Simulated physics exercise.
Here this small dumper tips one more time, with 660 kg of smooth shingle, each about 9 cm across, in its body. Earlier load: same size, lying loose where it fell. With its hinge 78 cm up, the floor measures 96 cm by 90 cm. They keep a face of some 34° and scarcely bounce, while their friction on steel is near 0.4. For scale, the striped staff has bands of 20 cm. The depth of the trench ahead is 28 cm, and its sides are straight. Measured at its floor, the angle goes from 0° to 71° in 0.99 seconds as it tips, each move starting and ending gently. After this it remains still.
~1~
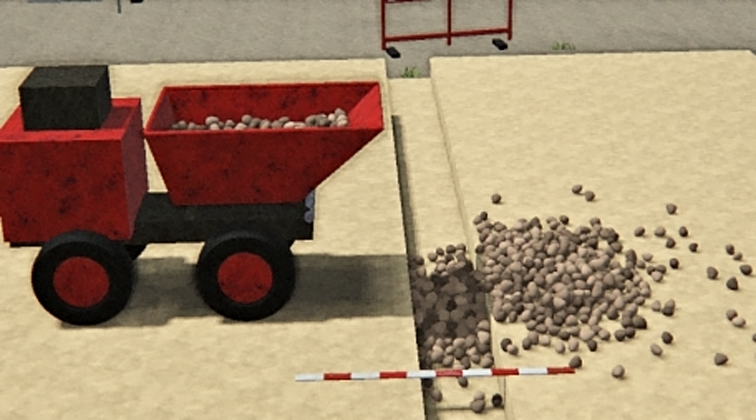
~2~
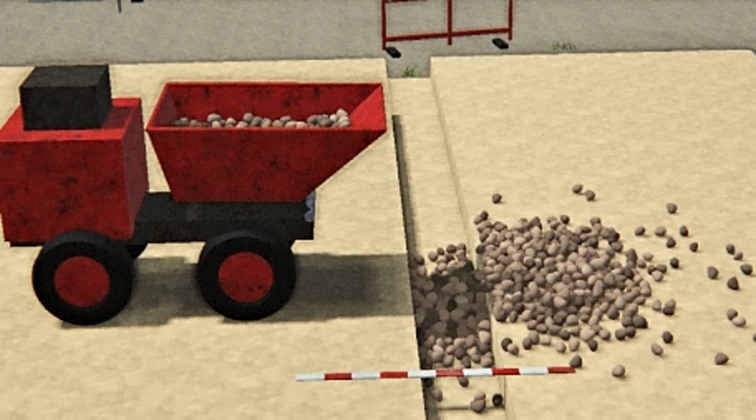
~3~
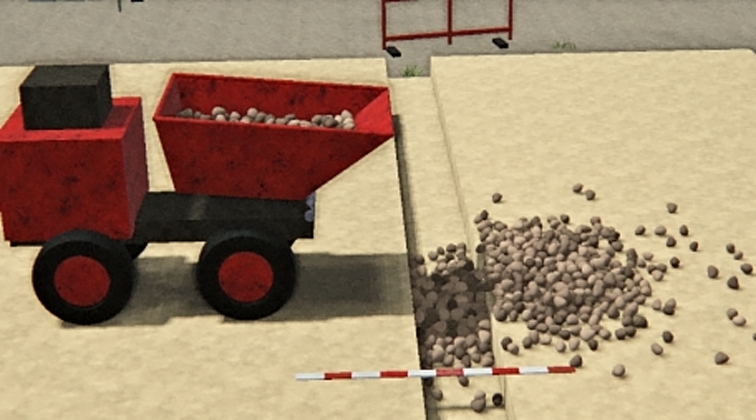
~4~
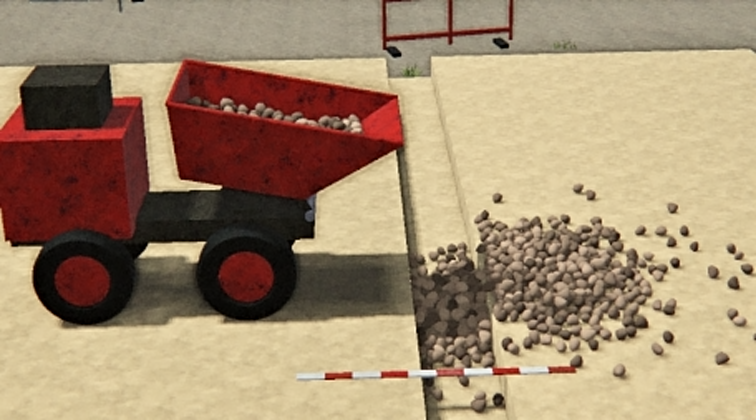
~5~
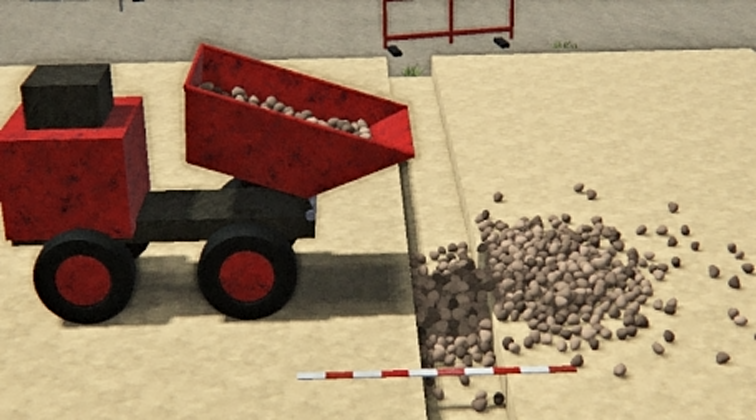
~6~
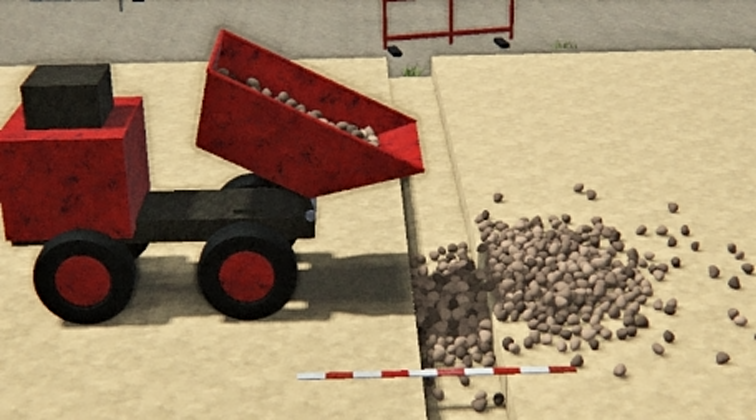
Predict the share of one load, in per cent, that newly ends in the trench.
My estimate is 50 per cent.
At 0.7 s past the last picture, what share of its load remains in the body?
90 %.
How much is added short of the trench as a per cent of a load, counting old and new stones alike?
Approximately 0 parts per hundred.
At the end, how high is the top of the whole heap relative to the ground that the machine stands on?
The top ends about 32 cm above the ground.
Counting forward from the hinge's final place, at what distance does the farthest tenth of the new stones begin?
Ahead of it by roughly 210 cm.
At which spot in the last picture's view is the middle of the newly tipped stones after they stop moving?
Roughly at pixel (485, 274).
Then, 0.3 s after the last picture the floor is at 60°; in per cent of one load, 100 in the body, 37 in the trench, 63 past the trench; the foremost stones are past the picture's edge.
Then, 0.7 s after the last picture the floor is at 71°; in per cent of one load, 90 in the body, 47 in the trench, 63 past the trench; the foremost stones are past the picture's edge.
Then, 1.0 s after the last picture the floor is at 71°; in per cent of one load, 29 in the body, 73 in the trench, 98 past the trench; the foremost stones are past the picture's edge.
Then, 3.9 s after the last picture the floor is at 71°; in per cent of one load, 0 in the body, 87 in the trench, 113 past the trench; the foremost stones are past the picture's edge. Net gain in the trench, 50.
